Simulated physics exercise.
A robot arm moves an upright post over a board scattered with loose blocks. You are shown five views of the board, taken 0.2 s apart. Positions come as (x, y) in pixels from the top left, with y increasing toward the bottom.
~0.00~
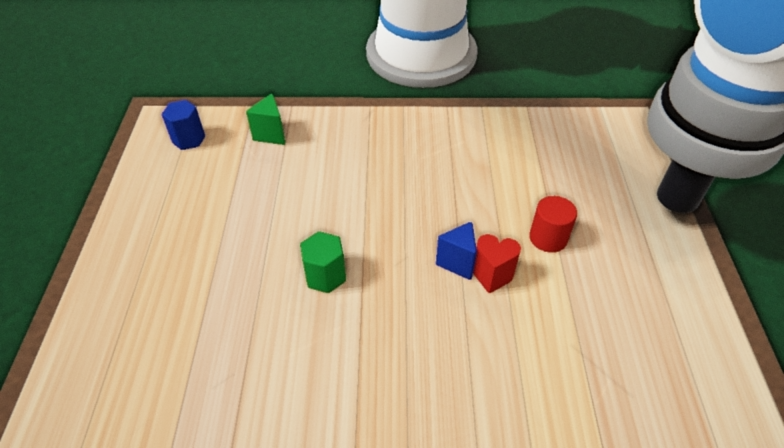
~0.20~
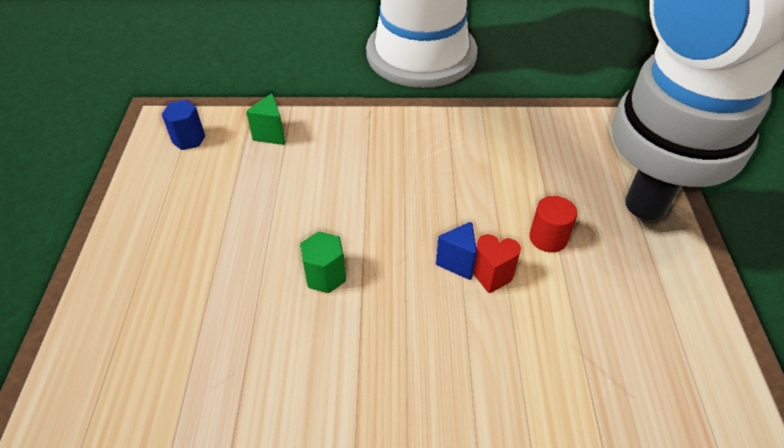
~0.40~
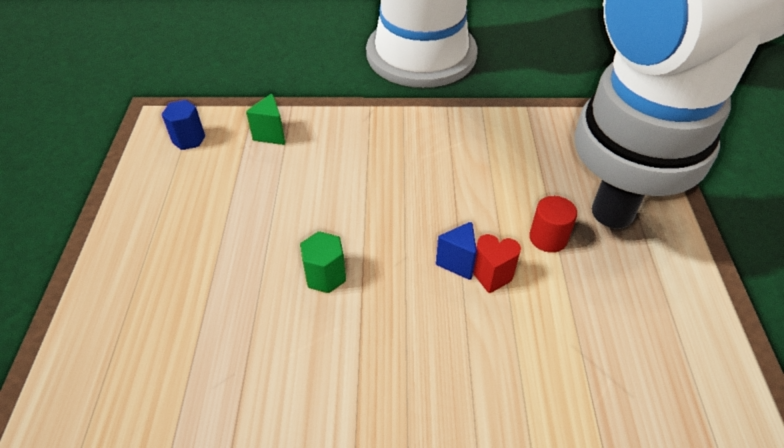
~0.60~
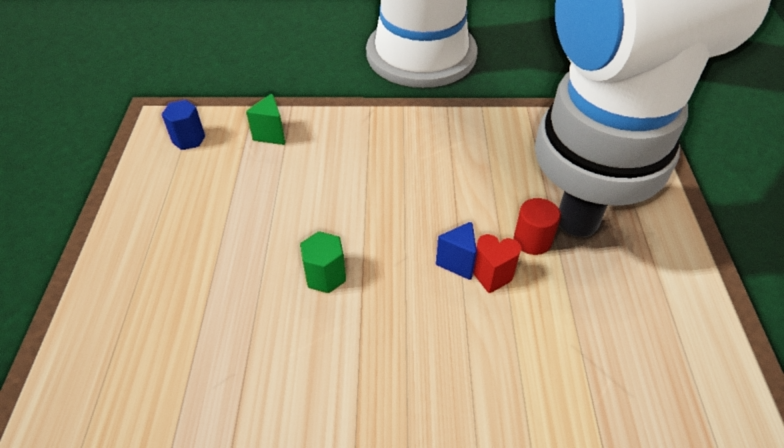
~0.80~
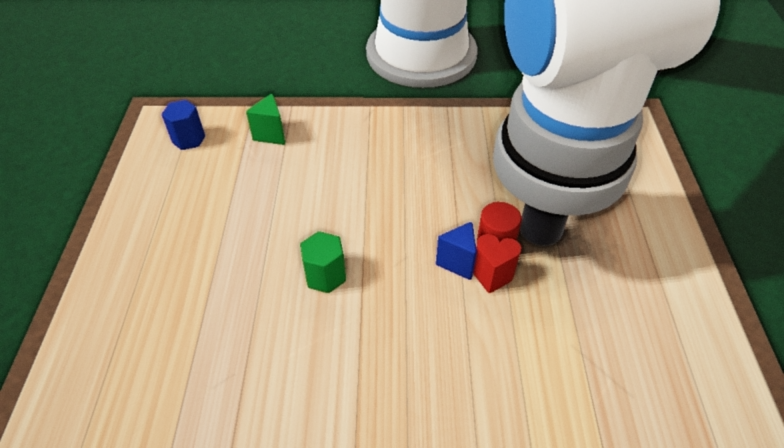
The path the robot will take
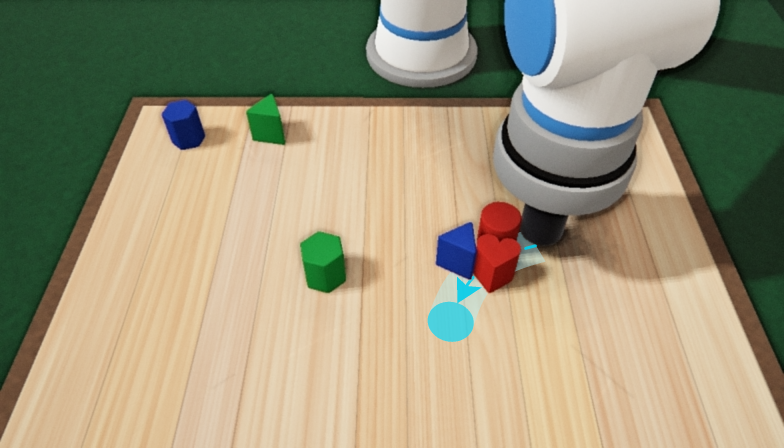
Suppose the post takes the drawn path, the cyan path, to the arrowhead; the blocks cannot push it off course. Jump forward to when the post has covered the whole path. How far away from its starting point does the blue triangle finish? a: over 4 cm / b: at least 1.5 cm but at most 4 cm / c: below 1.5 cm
The one that fits is b, at least 1.5 cm but at most 4 cm.
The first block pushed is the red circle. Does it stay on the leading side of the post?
The red circle is left behind or beside.
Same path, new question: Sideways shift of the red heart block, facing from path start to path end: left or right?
The shift is to the left of that direction.
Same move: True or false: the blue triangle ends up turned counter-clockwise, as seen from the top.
This is true.
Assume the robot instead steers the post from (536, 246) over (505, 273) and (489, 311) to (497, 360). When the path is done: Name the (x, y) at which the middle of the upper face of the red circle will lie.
I predict (476, 222).
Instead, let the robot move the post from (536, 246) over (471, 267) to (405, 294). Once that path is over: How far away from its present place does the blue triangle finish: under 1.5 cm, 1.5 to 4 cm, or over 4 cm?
Offset: Above 4 cm.
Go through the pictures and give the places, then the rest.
In the first picture, tip of the post at (677, 200), middles of tops, blue triangle at (462, 236), red heart block at (498, 248), red circle at (558, 209).
In the second picture, post at (645, 207), nothing pushed.
In the third picture, post at (612, 214), nothing pushed.
In the fourth picture, post at (577, 222), red circle at (541, 211).
In the fifth picture, post at (540, 231), blue triangle at (462, 236), red heart block at (498, 248), red circle at (502, 215).
The line goes from (536, 246) over (497, 259) and (467, 285) to (451, 321).
On the path given first. One third of the way, post at (500, 245); blue triangle at (444, 237), turned 55° anticlockwise; red heart block at (488, 256), turned 15° clockwise; red circle at (463, 217).
Two thirds of the way, post at (469, 271); blue triangle at (434, 240), turned 70° anticlockwise; red heart block at (456, 285), turned 15° clockwise; red circle at (454, 218).
At the end, post at (453, 307); blue triangle at (434, 240), turned 70° anticlockwise; red heart block at (437, 325), turned 15° clockwise; red circle at (454, 218).
